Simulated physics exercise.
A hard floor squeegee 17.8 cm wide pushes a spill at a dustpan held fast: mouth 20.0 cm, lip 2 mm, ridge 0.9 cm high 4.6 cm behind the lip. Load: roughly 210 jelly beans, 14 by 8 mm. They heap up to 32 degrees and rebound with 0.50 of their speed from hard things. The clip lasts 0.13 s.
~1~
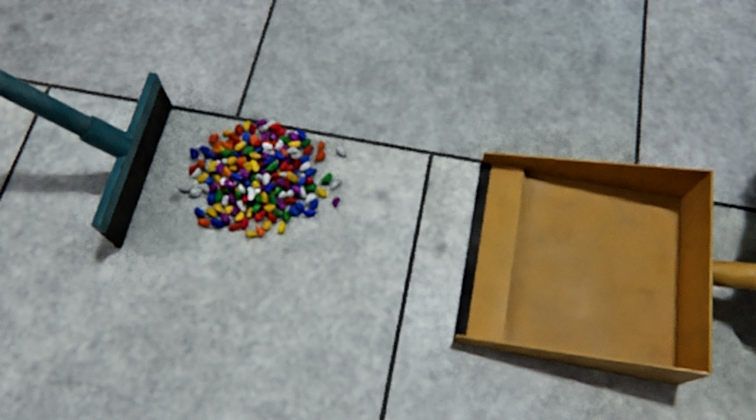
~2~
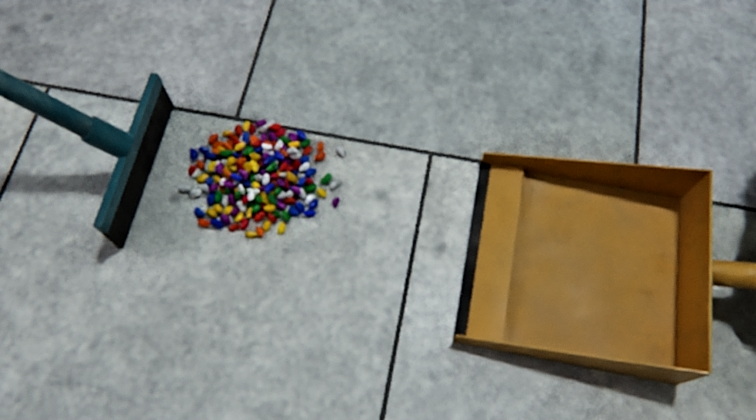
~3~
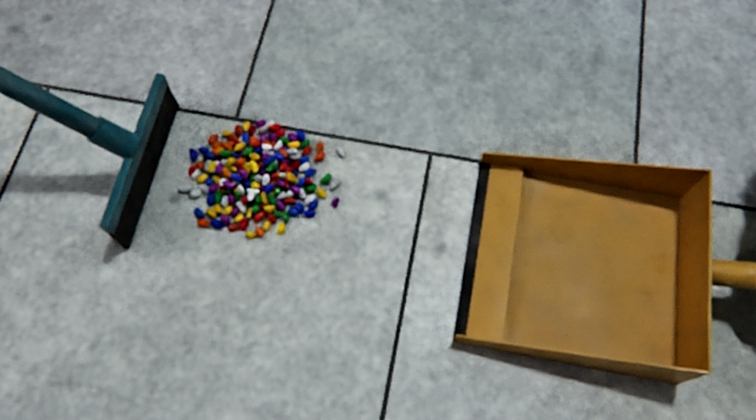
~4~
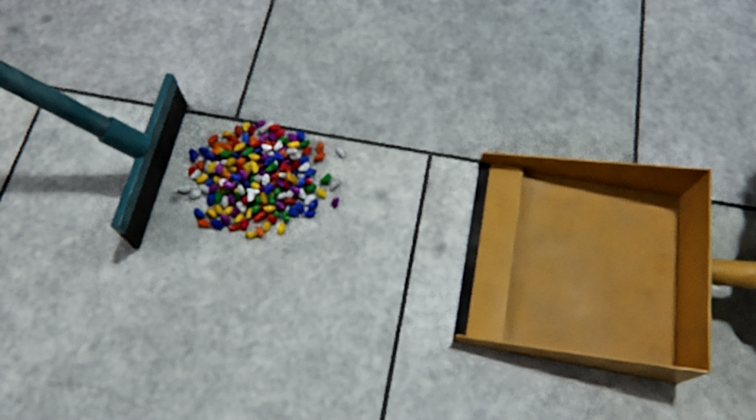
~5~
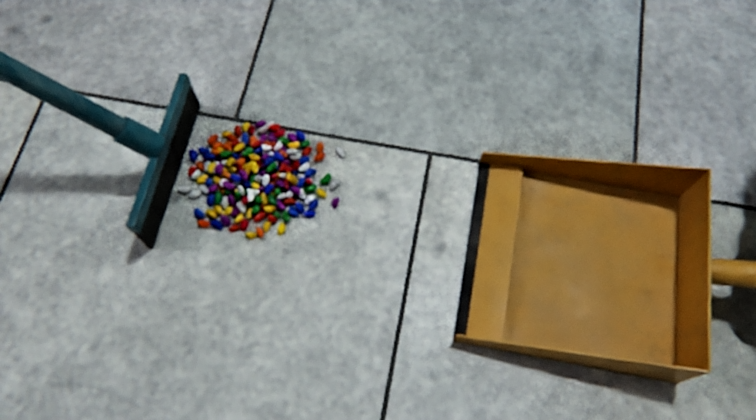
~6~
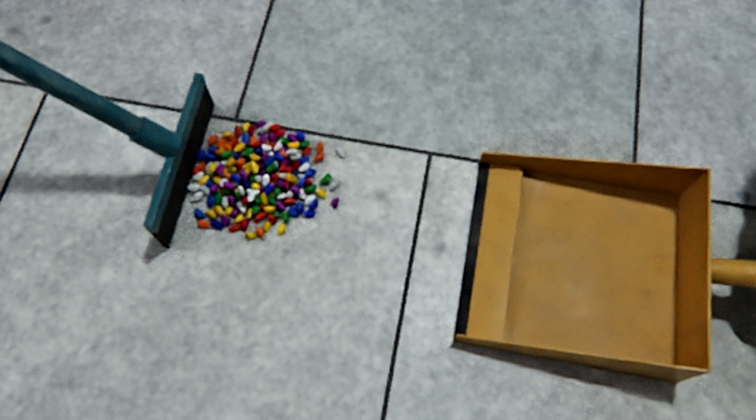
A teal squeegee with a dark blade slides slowly a short way right across grey tiles, reaching the left edge of a pile of multicoloured jelly beans, which barely shifts, while an orange-brown dustpan stays still at right.
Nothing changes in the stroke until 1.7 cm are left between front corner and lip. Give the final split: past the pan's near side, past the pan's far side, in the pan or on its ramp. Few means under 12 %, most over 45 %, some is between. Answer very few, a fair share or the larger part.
Near side: Very few, far side: A fair share, pan: A fair share.
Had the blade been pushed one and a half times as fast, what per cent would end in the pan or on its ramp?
Then about 45 per cent.
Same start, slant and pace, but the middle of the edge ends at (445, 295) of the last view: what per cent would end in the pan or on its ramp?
Some 40 per cent.
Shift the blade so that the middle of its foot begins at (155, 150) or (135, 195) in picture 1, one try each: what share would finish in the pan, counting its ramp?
About 30 and 40 per cent.
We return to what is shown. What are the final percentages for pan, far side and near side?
Near side 5, far side 30, pan 35.
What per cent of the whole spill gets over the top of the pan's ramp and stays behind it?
Some 10 per cent.
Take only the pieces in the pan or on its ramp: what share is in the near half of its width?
Roughly 10 per cent.
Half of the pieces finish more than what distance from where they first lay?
About 28 cm.
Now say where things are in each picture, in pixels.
In the first frame, blade from (101, 227) to (155, 82), moved 0.0 cm, 0 of the pieces shifted so far; middle of the pieces at (254, 177); pan at (592, 270).
In the second frame, blade from (103, 227) to (157, 82), moved 0.2 cm, 0 of the pieces shifted so far; middle of the pieces at (253, 177).
In the third frame, blade from (109, 228) to (162, 82), moved 0.8 cm, 0 of the pieces shifted so far; middle of the pieces at (253, 178).
In the fourth frame, blade from (120, 228) to (172, 82), moved 1.9 cm, 0 of the pieces shifted so far; middle of the pieces at (253, 178).
In the fifth frame, blade from (135, 227) to (185, 82), moved 3.3 cm, 0 of the pieces shifted so far; middle of the pieces at (253, 178).
In the sixth frame, blade from (152, 227) to (201, 82), moved 5.0 cm, 6 of the pieces shifted so far; middle of the pieces at (253, 178); pan at (591, 269).
Then, 0.23 s after the last picture, middle of the blade 16 cm from the lip; 0 % over the lip, far side 15 %, near side 0 %.
Then, 0.38 s after the last picture, middle of the blade 7 cm from the lip; 0 % over the lip, far side 30 %, near side 0 %.
Then, 0.66 s after the last picture, middle of the blade 2 cm from the lip; 35 % over the lip, far side 30 %, near side 5 %.
In the end, near side 5 %, far side 30 %, pan 35 %, in front of the lip or behind the blade 30 %.
